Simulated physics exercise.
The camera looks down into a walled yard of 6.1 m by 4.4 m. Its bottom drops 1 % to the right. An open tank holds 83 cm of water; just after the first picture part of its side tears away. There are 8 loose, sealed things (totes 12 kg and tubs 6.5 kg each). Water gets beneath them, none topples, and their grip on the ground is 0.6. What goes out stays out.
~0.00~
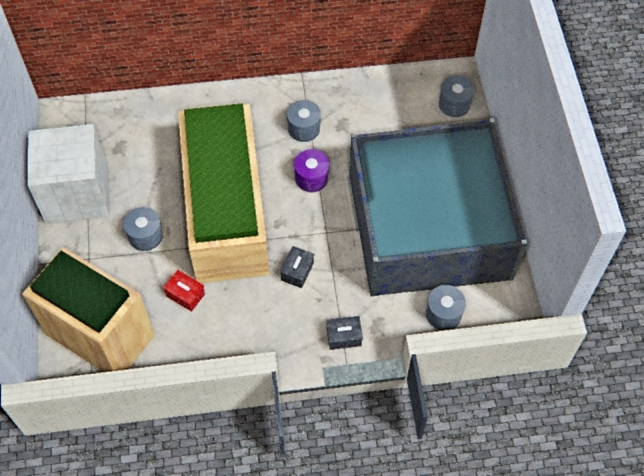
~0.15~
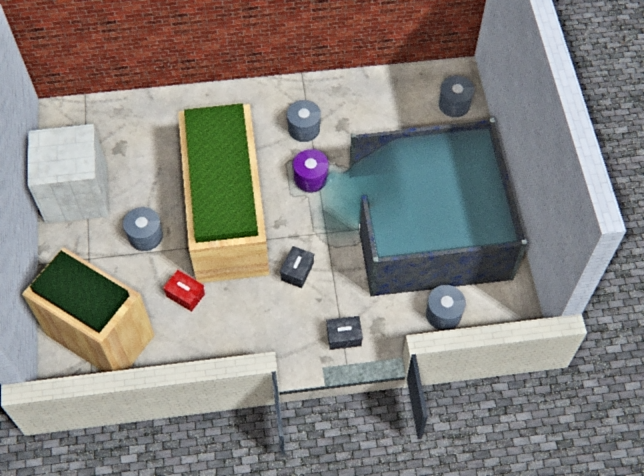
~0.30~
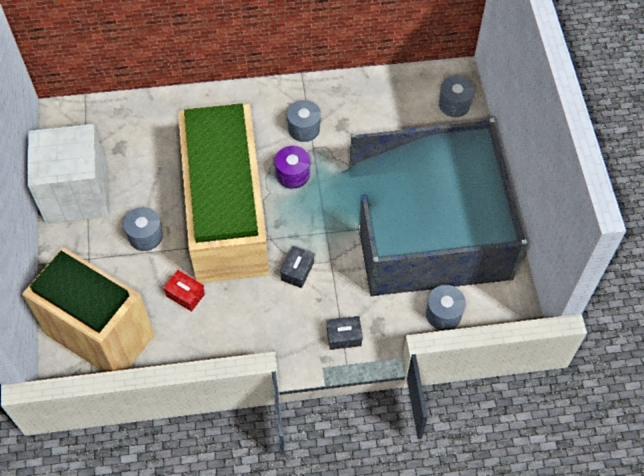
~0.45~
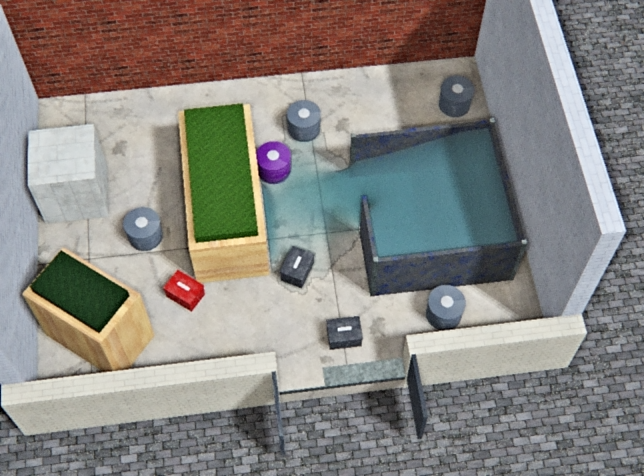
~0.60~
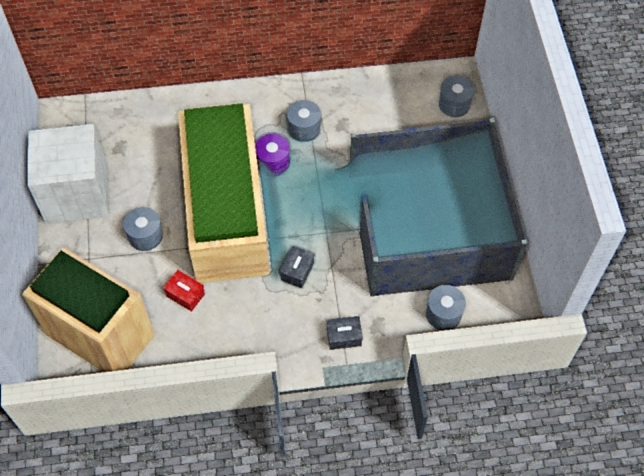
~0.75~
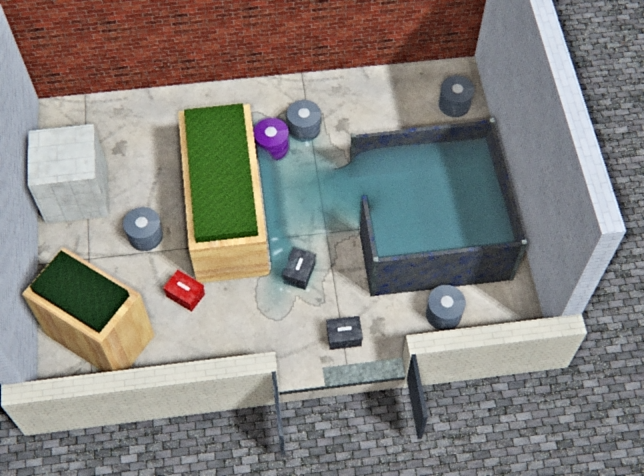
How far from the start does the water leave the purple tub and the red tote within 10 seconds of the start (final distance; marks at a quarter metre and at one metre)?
Purple tub ends far away; red tote stays put.
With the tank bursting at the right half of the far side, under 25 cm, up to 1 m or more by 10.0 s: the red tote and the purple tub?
In that case the red tote gets carried off, the purple tub travels far.
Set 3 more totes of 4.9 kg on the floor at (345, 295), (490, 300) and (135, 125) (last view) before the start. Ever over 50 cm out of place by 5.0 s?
In that order: Over, less, more.
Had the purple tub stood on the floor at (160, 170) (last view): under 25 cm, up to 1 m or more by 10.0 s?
It travels far.
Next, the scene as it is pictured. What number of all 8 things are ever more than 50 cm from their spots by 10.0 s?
7 of them.
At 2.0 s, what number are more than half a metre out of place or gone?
By then 4.
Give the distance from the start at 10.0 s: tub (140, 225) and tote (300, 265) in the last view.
In that order: 140 cm, 120 cm.
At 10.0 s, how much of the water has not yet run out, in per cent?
Some 72 per cent remains.
After 2.0 s the purple tub is near (365, 83), 1.5 m from its start, aground; the red tote is near (183, 287), 0.0 m from its start, aground; 1 of 8 are out; 0 afloat.
After 4.5 s the purple tub is near (448, 130), 1.8 m from its start, afloat; the red tote is near (183, 287), 0.0 m from its start, aground; 1 of 8 are out; 3 afloat.
After 7.0 s the purple tub is near (315, 119), 0.7 m from its start, afloat; the red tote is near (184, 289), 0.0 m from its start, aground; 1 of 8 are out; 5 afloat.
After 10.0 s the purple tub is near (380, 63), 1.9 m from its start, afloat; the red tote is near (184, 289), 0.0 m from its start, aground; 1 of 8 are out; 5 afloat.
